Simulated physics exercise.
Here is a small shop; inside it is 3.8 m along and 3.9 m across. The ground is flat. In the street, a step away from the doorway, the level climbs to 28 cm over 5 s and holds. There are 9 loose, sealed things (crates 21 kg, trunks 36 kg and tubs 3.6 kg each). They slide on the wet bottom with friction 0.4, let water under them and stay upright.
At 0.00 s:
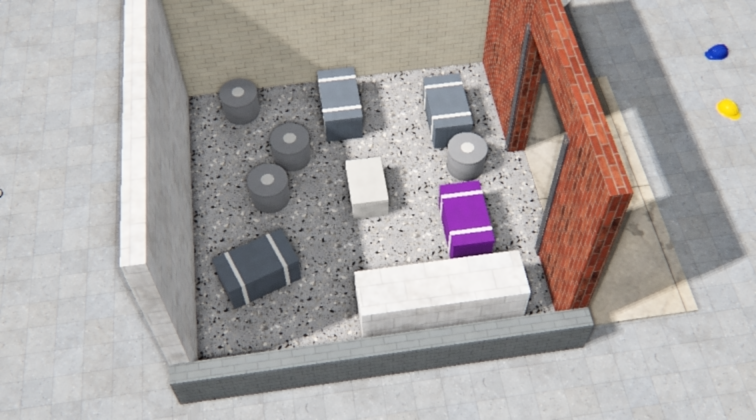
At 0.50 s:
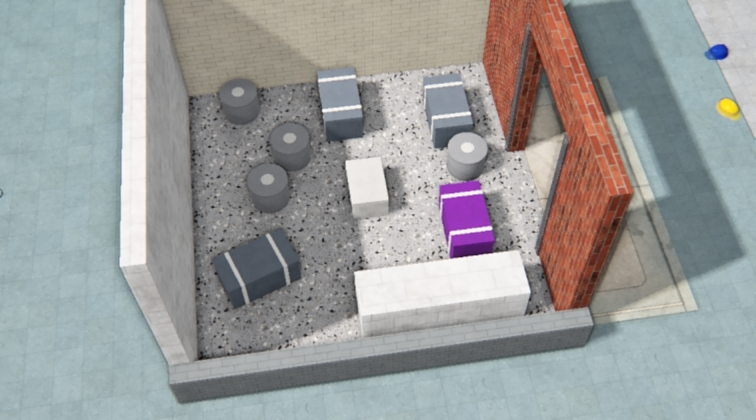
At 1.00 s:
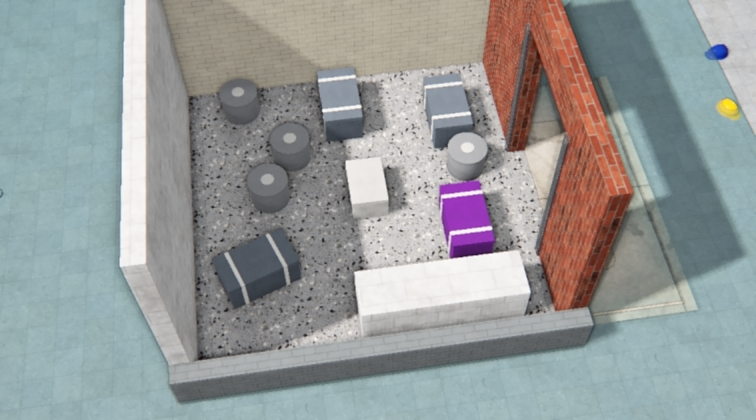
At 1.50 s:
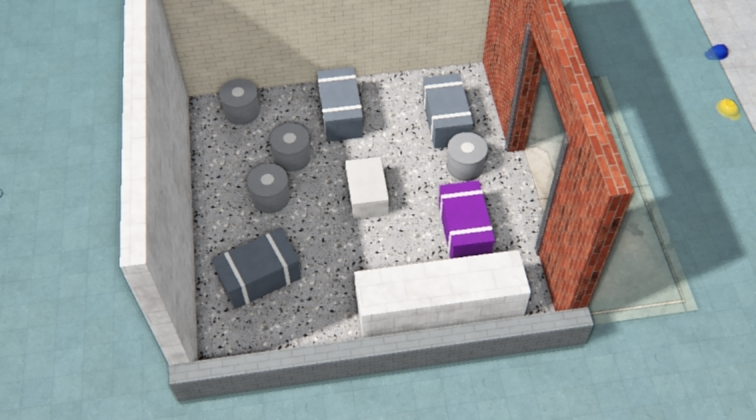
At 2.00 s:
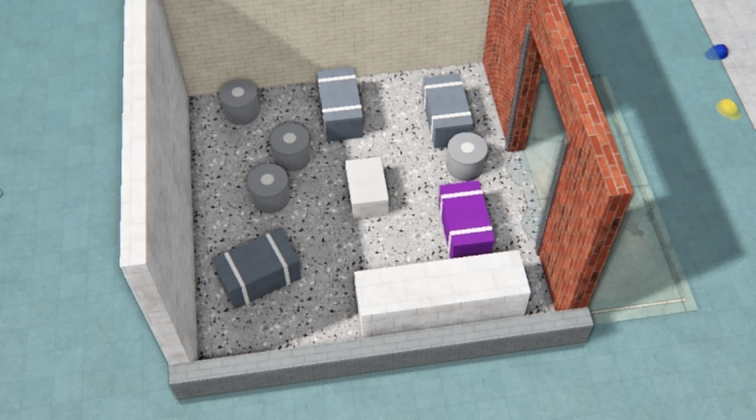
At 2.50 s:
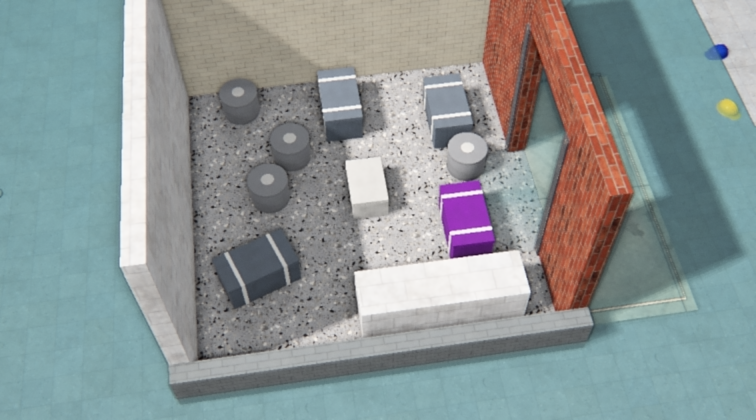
Water spreads over the street around a small shop and begins entering through its doorway.
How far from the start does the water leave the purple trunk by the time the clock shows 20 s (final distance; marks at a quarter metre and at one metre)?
Purple trunk travels far.
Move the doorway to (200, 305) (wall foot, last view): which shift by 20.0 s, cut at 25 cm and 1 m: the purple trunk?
Then the purple trunk travels far.
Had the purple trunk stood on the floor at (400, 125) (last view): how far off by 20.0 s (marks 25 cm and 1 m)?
It travels far.
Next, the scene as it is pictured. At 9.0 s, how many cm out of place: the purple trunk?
About 200 cm.
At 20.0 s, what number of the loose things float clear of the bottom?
At that moment 9.
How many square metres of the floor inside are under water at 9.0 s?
Roughly 13 m2.
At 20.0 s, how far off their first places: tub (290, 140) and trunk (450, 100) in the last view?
In turn: 150 cm, 200 cm.
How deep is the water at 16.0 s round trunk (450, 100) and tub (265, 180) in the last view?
About 23 and 25 cm.
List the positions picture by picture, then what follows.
The first frame shows the purple trunk at (467, 212) rests on the ground; water covers 0.0 m2; 0 of 9 have shifted.
The second frame shows the purple trunk at (467, 212), on the bottom; 0.0 m2 under water; 0 of 9 have shifted.
The third frame shows the purple trunk at (467, 212) rests on the ground; 0.0 m2 under water; 0 of 9 have shifted.
The fourth frame shows the purple trunk at (467, 212), on the bottom; 0.0 m2 under water; 0 of 9 have shifted.
The fifth frame shows the purple trunk at (467, 212) rests on the ground; 0.0 m2 under water; 0 of 9 have shifted.
The sixth frame shows the purple trunk at (467, 212) rests on the ground; water covers 0.6 m2; 0 of 9 have shifted.
After 4.0 s the purple trunk is near (446, 217), 0.2 m from its start, aground; 1 afloat.
After 9.0 s the purple trunk is near (266, 211), 2.2 m from its start, afloat; 7 afloat.
After 16.0 s the purple trunk is near (473, 131), 1.0 m from its start, afloat; 9 afloat.
After 20.0 s the purple trunk is near (242, 106), 2.9 m from its start, afloat; 9 afloat.
